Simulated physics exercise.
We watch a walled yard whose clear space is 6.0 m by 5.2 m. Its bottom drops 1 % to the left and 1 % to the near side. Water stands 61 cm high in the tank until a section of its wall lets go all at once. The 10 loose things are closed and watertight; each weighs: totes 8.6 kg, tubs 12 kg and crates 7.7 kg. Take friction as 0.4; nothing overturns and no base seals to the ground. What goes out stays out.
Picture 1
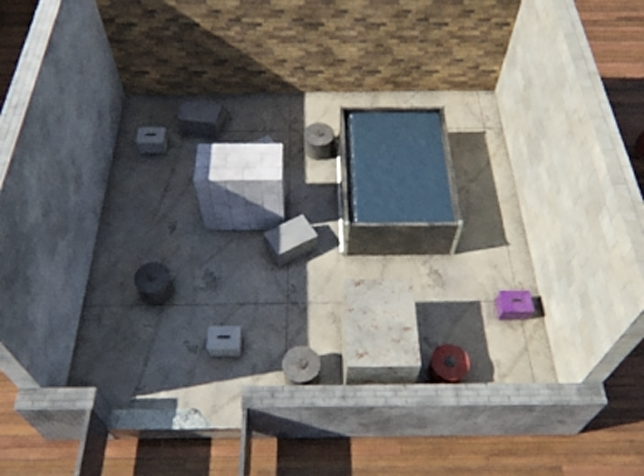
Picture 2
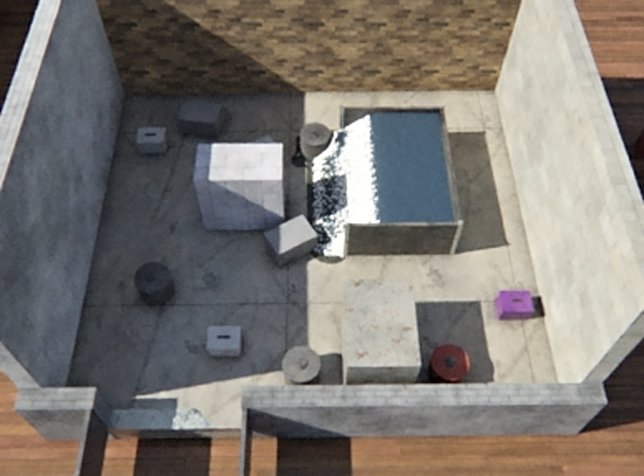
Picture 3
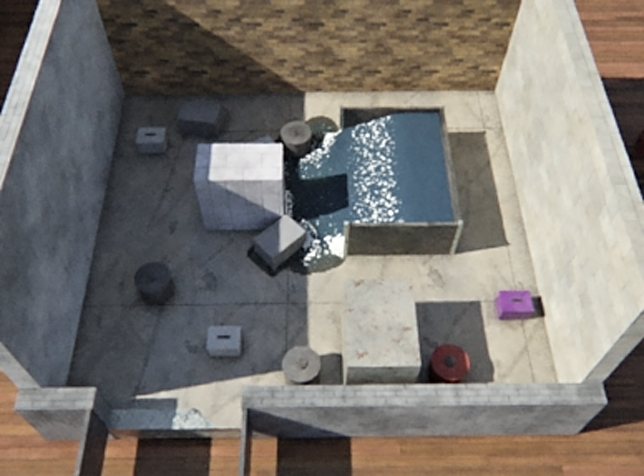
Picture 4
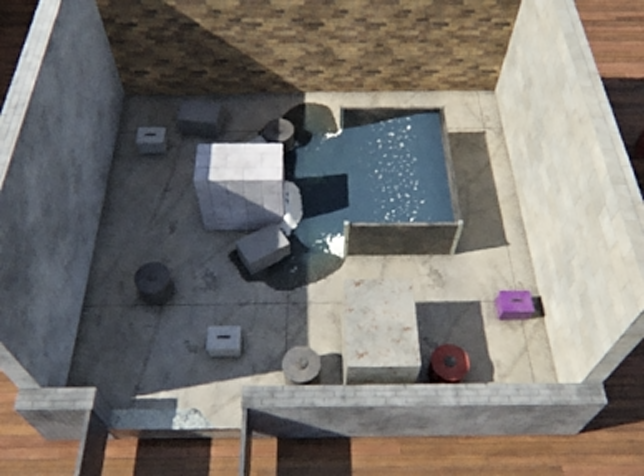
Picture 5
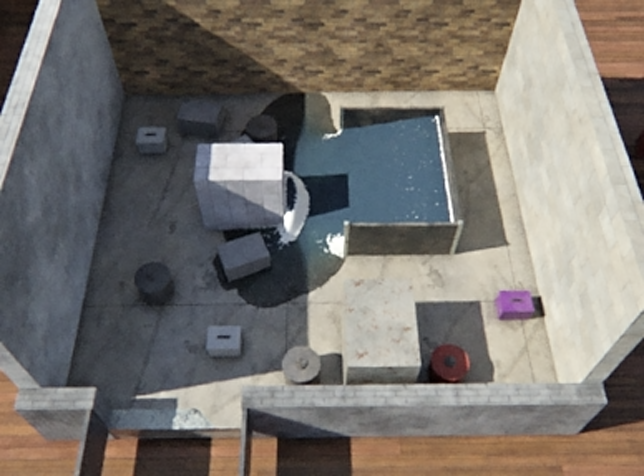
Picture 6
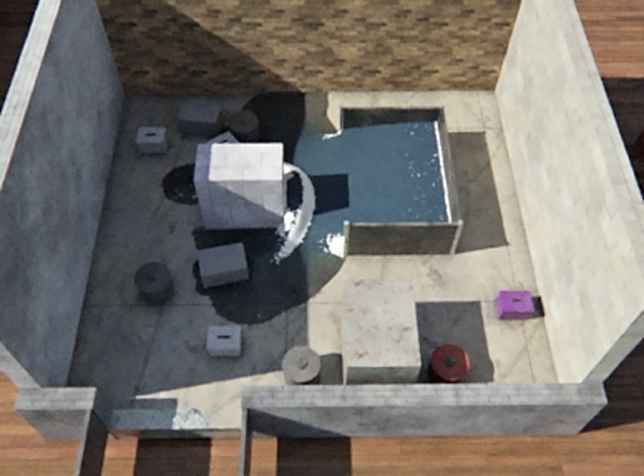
A walled tank of water opens on its left side, and water spreads out, pushing blocks left.
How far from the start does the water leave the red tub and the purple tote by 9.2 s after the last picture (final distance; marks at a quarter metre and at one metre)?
Red tub holds its place; purple tote holds its place.
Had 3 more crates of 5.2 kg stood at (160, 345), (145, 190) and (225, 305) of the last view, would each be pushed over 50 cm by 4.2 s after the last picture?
In that order: More, past it, over.
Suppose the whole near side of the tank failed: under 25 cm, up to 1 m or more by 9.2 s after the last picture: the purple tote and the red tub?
In that case the purple tote ends far away, the red tub ends far away.
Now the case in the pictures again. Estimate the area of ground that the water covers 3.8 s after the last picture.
Roughly 22 m2.
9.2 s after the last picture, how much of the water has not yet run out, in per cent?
About 58 per cent.
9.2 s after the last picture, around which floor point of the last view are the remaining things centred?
At about (298, 318).
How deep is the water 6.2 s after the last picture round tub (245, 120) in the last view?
Roughly 5 cm.
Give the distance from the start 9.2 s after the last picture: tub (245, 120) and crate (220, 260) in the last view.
In that order: 120 cm, washed out.
Then, 1.2 s after the last picture the red tub is near (450, 361), 0.0 m from its start, aground; the purple tote is near (516, 301), 0.0 m from its start, aground; 1 of 10 are out; 5 afloat.
Then, 3.8 s after the last picture the red tub is near (450, 361), 0.0 m from its start, aground; the purple tote is near (516, 301), 0.0 m from its start, aground; 2 of 10 are out; 5 afloat.
Then, 6.2 s after the last picture the red tub is near (450, 361), 0.0 m from its start, aground; the purple tote is near (516, 301), 0.0 m from its start, aground; 4 of 10 are out; 3 afloat.
Then, 9.2 s after the last picture the red tub is near (450, 361), 0.0 m from its start, aground; the purple tote is near (516, 301), 0.0 m from its start, aground; 4 of 10 are out; 2 afloat.
